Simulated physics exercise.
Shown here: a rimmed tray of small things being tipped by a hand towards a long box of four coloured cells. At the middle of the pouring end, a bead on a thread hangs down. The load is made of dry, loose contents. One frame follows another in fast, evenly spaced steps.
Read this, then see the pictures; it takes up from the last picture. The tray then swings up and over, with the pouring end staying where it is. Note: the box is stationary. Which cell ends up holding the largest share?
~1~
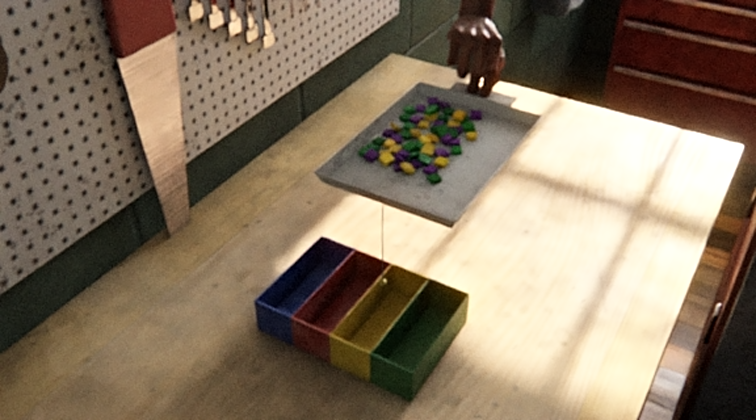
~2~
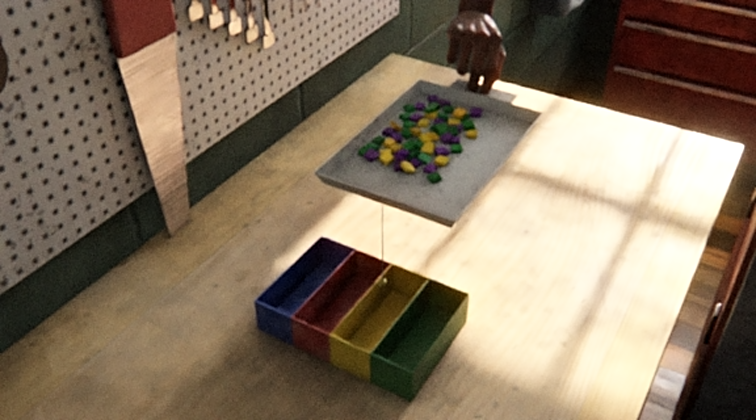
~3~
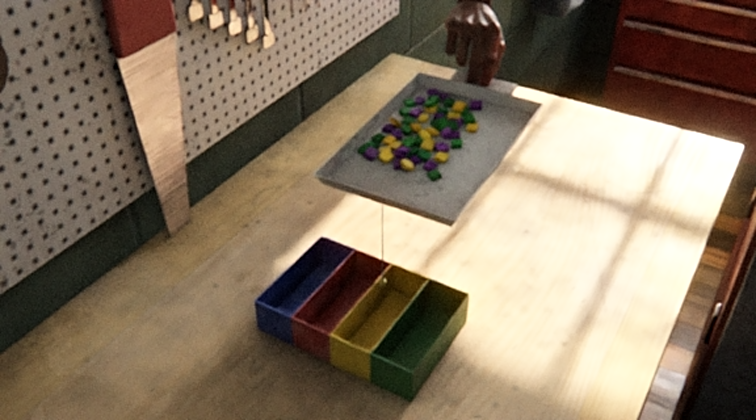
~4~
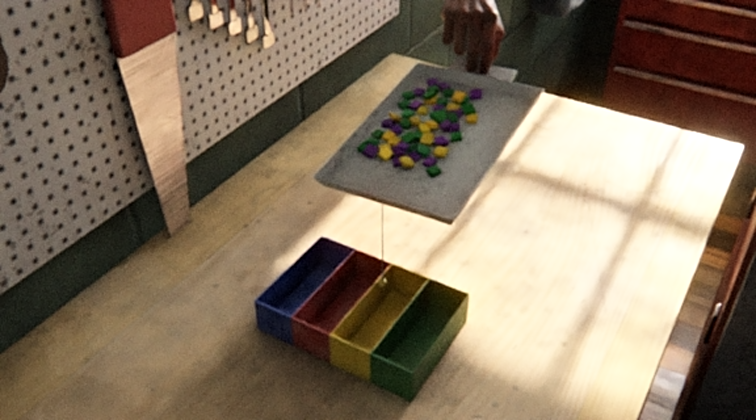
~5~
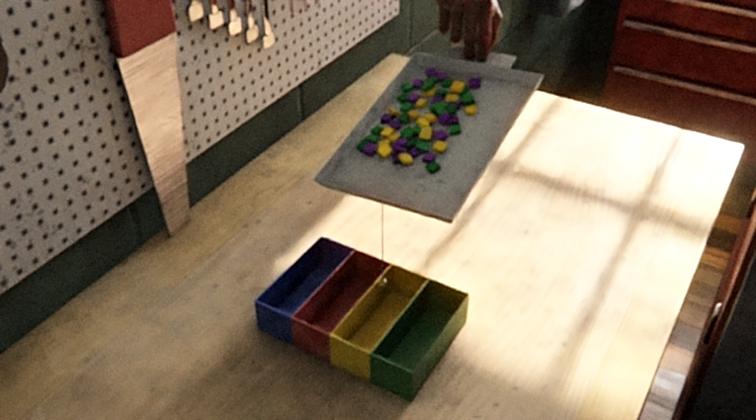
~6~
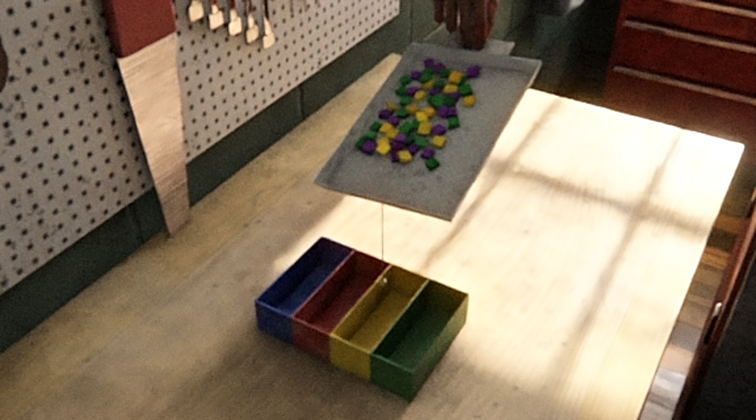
Blue.
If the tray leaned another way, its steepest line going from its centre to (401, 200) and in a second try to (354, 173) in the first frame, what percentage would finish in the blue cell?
First heading roughly 0 %, second roughly 70 %.
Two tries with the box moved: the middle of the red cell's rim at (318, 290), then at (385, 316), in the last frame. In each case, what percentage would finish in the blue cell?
Around 20 % followed by around 20 %.
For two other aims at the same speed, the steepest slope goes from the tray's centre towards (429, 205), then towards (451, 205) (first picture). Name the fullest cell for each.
Green; the cell in green.
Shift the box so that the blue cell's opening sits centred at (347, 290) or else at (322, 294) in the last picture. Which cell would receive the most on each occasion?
First: The blue cell. Second: Blue.
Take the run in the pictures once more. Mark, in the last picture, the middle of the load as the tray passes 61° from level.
The load is centred near (337, 187).
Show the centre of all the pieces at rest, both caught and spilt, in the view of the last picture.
Centre at rest, last view: Approx. (312, 308).
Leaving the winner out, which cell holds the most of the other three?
It's the red cell that ends up second.
Soon after the last picture, tray tipped steeply; about two thirds on the tray; about a quarter falling or outside the box.
A little later, tray tipped right over; a stray few on the tray; about half in the blue cell; about a third in the red cell; about a quarter falling or outside the box.
Later still, tray tipped past a quarter turn; about half in the blue cell; about a third in the red cell; a small part falling or outside the box.
At rest, tray tipped past a quarter turn; about half in the blue cell; about a third in the red cell; none in the green cell; none in the yellow cell; a small part outside the box.
